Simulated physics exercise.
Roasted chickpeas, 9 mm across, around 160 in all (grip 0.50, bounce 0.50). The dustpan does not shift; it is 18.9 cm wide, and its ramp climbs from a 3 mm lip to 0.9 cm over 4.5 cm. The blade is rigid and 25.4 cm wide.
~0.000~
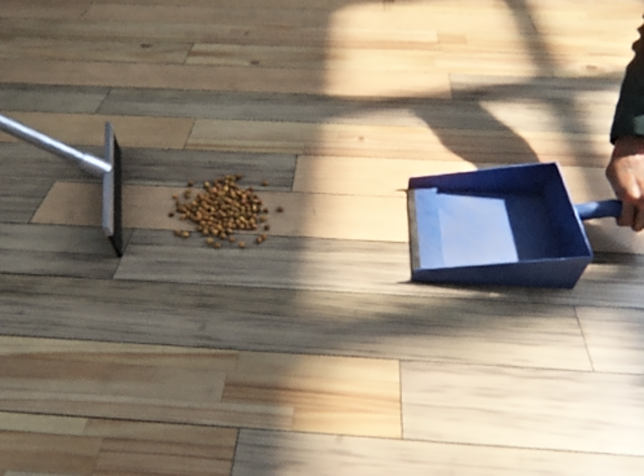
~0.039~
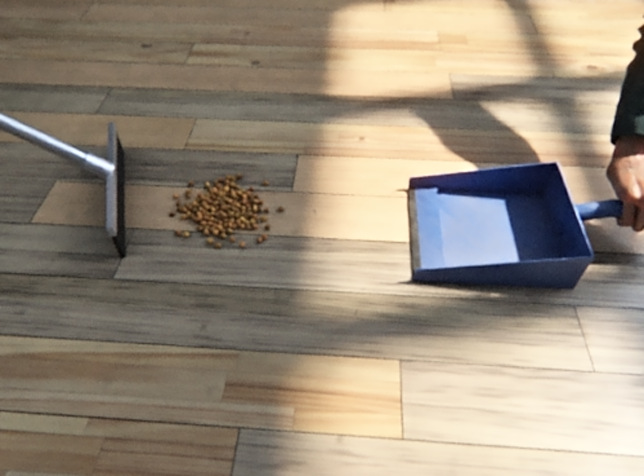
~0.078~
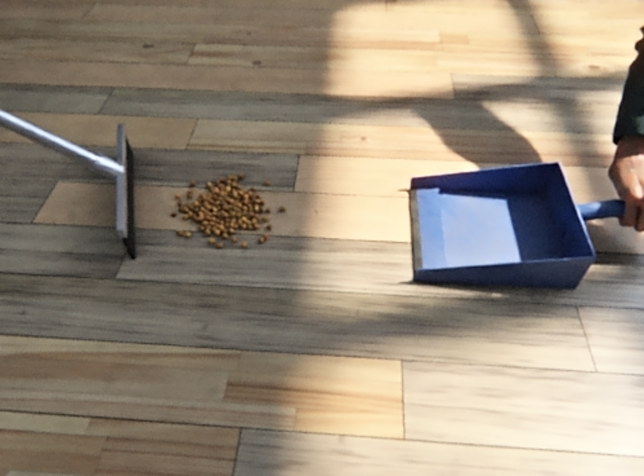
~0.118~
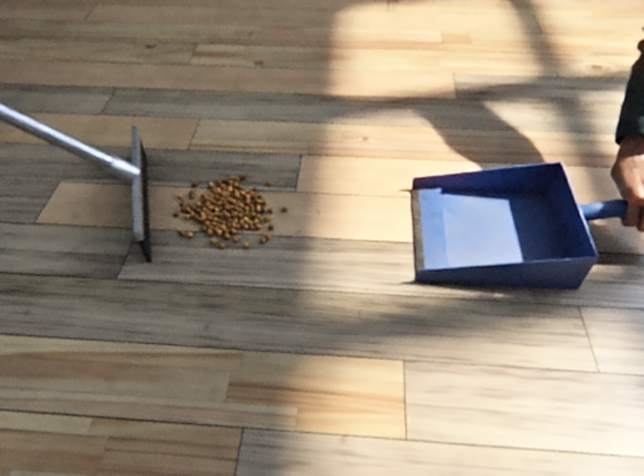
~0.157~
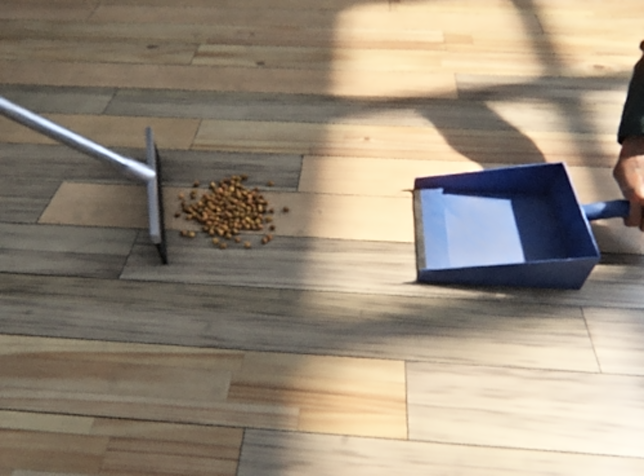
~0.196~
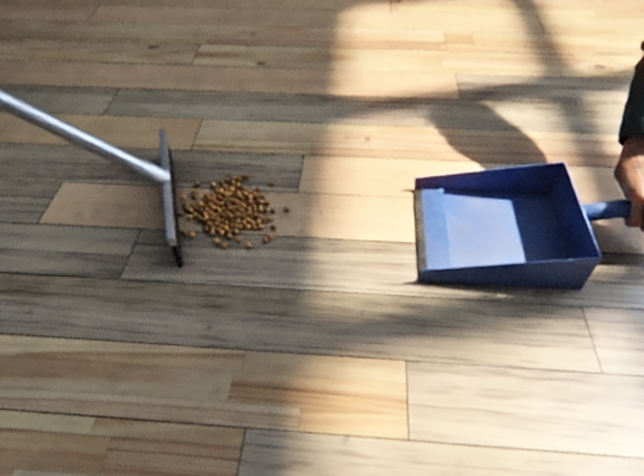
A wood-plank floor with patches of sunlight and shadow is seen from above at an angle, the view staying almost still. A loose cluster of small golden-brown pieces lies left of centre, between a thin upright blade on a silvery handle at the left and a blue dustpan gripped by a hand at the right. The blade slides a short way rightward to the cluster's near-left edge, while the pieces barely stir and the dustpan stays put.
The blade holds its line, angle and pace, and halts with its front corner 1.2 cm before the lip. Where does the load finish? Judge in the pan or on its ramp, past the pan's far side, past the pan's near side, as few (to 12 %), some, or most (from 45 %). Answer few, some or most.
Pan: Few, far side: Some, near side: Few.
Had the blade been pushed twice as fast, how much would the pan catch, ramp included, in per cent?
Then about 25 per cent.
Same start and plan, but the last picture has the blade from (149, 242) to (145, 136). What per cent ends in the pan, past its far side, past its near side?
Pan 0, far 15, near 5.
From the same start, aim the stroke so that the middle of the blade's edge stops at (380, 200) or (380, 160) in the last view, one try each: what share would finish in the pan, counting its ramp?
Some 10 and 10 per cent.
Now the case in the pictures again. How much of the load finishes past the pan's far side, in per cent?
Some 25 per cent.
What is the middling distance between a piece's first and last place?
About 26 cm.
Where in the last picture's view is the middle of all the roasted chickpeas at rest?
At about (394, 207).
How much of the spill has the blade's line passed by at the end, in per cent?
About 15 per cent.
Then, at 0.48 s, middle of the blade 22 cm from the lip; 0 % over the lip, far side 15 %, near side 0 %.
After 0.66 s, middle of the blade 12 cm from the lip; 0 % over the lip, far side 20 %, near side 0 %.
After 0.97 s, middle of the blade 5 cm from the lip; 0 % over the lip, far side 25 %, near side 0 %.
By 1.3 s all is still; pan 0 %, far side 25 %, near side 0 %, in front of the lip or behind the blade 70 %.
